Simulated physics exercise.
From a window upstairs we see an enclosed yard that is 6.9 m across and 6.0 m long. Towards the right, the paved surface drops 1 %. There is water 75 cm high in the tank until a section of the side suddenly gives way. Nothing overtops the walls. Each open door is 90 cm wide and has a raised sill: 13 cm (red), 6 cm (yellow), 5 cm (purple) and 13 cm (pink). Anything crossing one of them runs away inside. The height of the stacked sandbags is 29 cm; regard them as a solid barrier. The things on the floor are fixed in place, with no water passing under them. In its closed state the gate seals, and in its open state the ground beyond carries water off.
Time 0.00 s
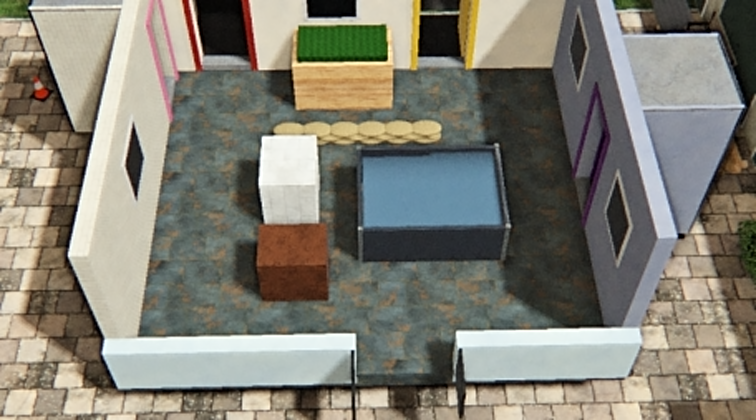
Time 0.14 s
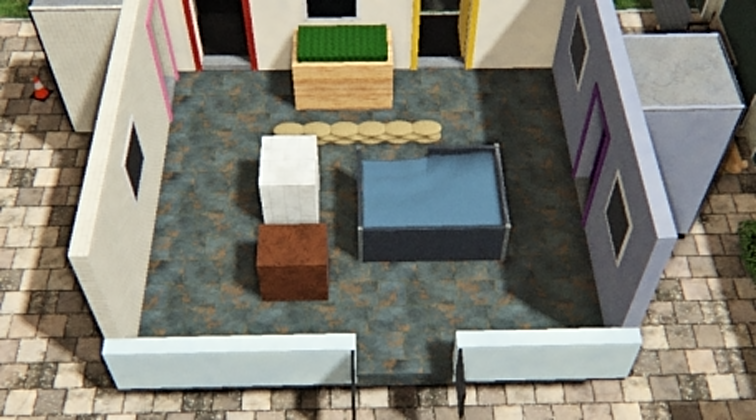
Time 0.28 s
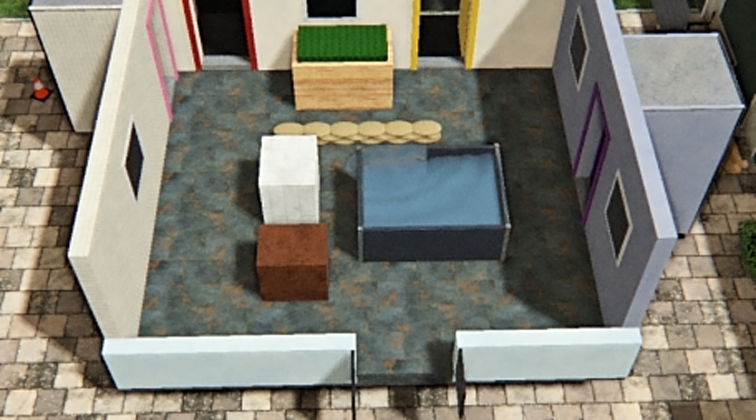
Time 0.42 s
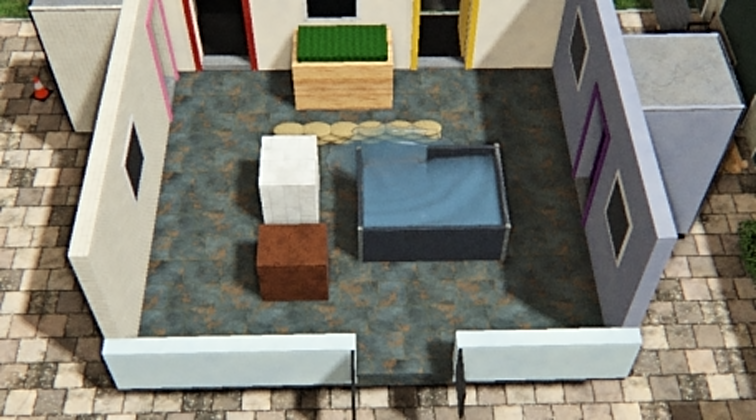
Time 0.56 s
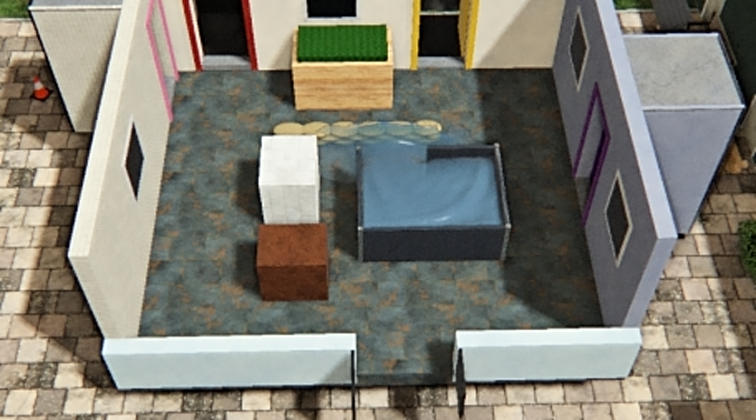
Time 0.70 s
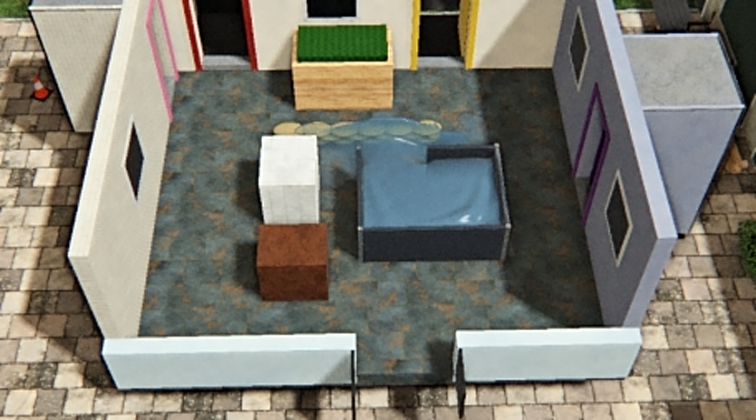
Water in a dark-sided tank, right of centre in a walled courtyard seen from high above, starts level, then dips and ripples as it pours out through a gap at the far side. A white block and a reddish-brown block stand to its left, with tan sandbags and a green-topped wooden box behind. The clear water spreads across the dark floor and over the sandbags, while the camera stays still.
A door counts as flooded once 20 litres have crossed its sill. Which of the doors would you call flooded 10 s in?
I would call the red door not flooded; I would call the yellow door flooded; I would call the purple door flooded; I would call the pink door not flooded.
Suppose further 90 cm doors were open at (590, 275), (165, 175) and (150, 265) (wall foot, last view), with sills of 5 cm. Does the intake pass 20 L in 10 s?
So, in the order given, it's shy of the mark, then beyond the mark, then shy of the mark.
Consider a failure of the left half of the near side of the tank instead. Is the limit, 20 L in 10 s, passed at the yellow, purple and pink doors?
So yellow ends up short of it, purple short of it, pink short of it.
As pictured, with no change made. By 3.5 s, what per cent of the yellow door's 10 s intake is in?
Some 50 per cent by then.
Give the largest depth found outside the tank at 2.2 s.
Peak depth: Approx. 40 cm.
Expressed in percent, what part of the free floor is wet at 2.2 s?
Around 50 per cent.
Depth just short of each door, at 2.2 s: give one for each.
Red 0 cm, yellow 11 cm, purple 11 cm, pink 2 cm.
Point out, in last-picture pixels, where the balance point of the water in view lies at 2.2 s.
Near (397, 182).
After 1.4 s water covers 30 % of the floor and is deepest (55 cm) near (388, 145); red door not reached, yellow door not reached, purple door not reached, pink door not reached.
After 2.2 s water covers 50 % of the floor and is deepest (40 cm) near (388, 145); red door not reached, yellow door 11 cm at the sill, 6 L in, purple door 11 cm at the sill, 7 L in, pink door not reached.
After 3.5 s water covers 65 % of the floor and is deepest (26 cm) near (388, 153); red door 12 cm at the sill, 0 L in, yellow door 5 cm at the sill, 19 L in, purple door 11 cm at the sill, 36 L in, pink door 8 cm at the sill, 0 L in.
After 6.0 s water covers 90 % of the floor and is deepest (16 cm) near (296, 73); red door 10 cm at the sill, 3 L in, yellow door 5 cm at the sill, 21 L in, purple door 10 cm at the sill, 69 L in, pink door 11 cm at the sill, 3 L in.
After 10.0 s water covers 95 % of the floor and is deepest (14 cm) near (593, 283); red door 7 cm at the sill, 3 L in, yellow door 8 cm at the sill, 38 L in, purple door 9 cm at the sill, 105 L in, pink door 6 cm at the sill, 4 L in.
